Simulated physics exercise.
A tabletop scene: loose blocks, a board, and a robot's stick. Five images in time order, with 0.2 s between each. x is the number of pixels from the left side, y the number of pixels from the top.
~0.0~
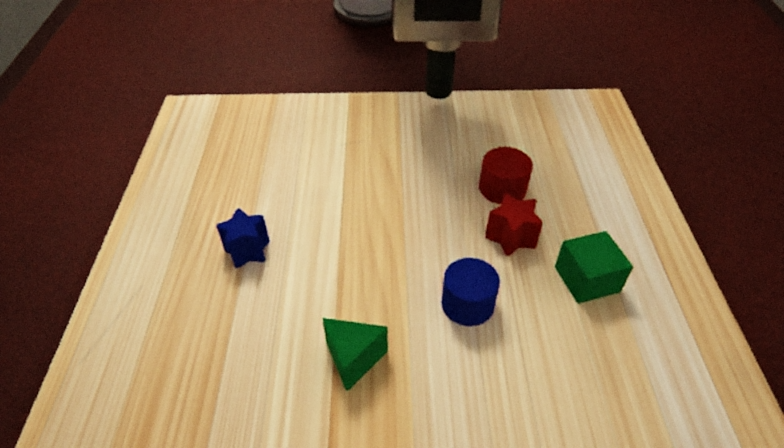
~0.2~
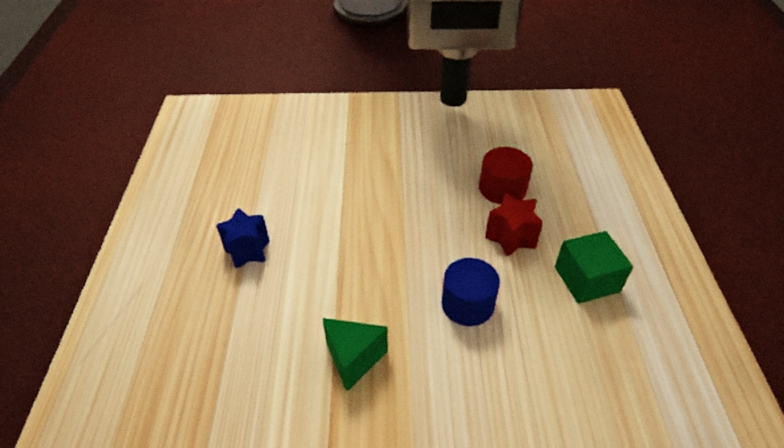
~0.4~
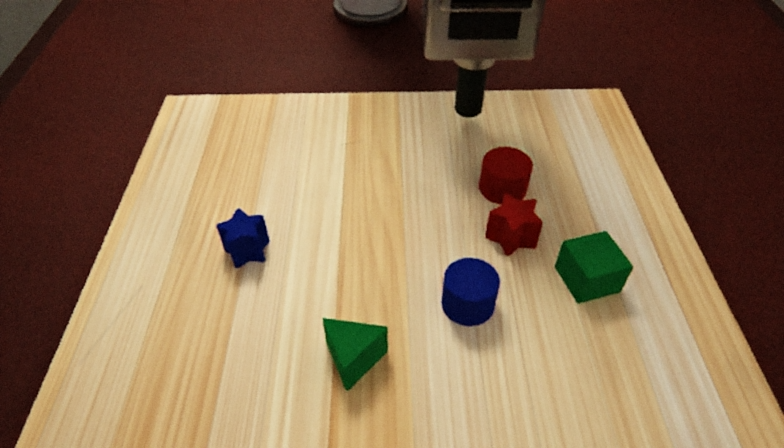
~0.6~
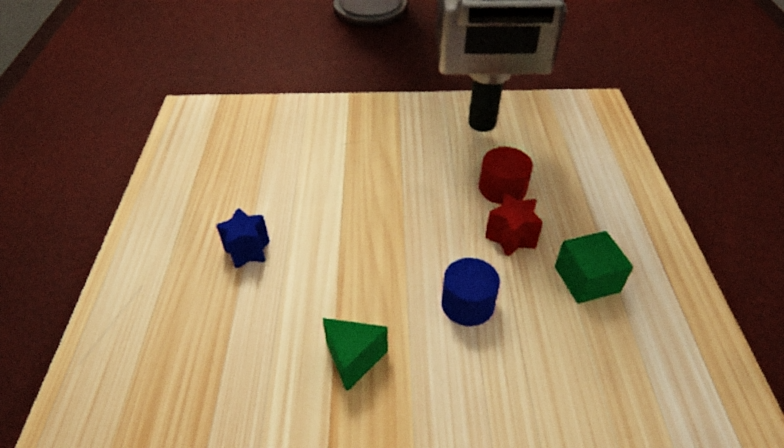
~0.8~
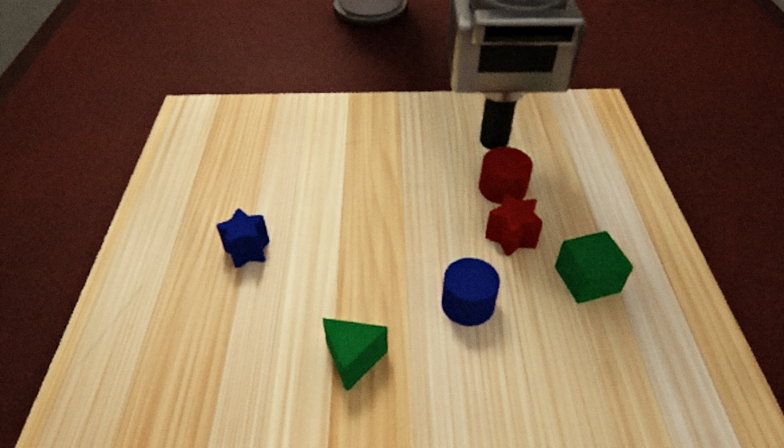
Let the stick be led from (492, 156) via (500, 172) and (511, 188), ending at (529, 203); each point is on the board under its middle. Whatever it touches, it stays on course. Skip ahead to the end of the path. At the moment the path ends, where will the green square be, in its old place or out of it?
The block you're asking about stays where it is.
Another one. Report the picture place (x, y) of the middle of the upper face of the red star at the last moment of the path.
If I read the scene right, the answer is (515, 236).
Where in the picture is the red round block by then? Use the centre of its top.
The spot you're after is about (529, 205) in the image.
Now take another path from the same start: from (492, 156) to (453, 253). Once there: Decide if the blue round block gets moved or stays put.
By the time the path is finished, it has hardly shifted at all.
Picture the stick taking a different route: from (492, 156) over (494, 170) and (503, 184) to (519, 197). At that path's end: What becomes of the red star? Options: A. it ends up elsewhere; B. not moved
My answer is option A.
On the path given first. Halfway along, stick at (507, 166); red round block at (514, 182); red star at (518, 214).
At the end, stick at (532, 188); red round block at (529, 205); red star at (515, 236); green square still.
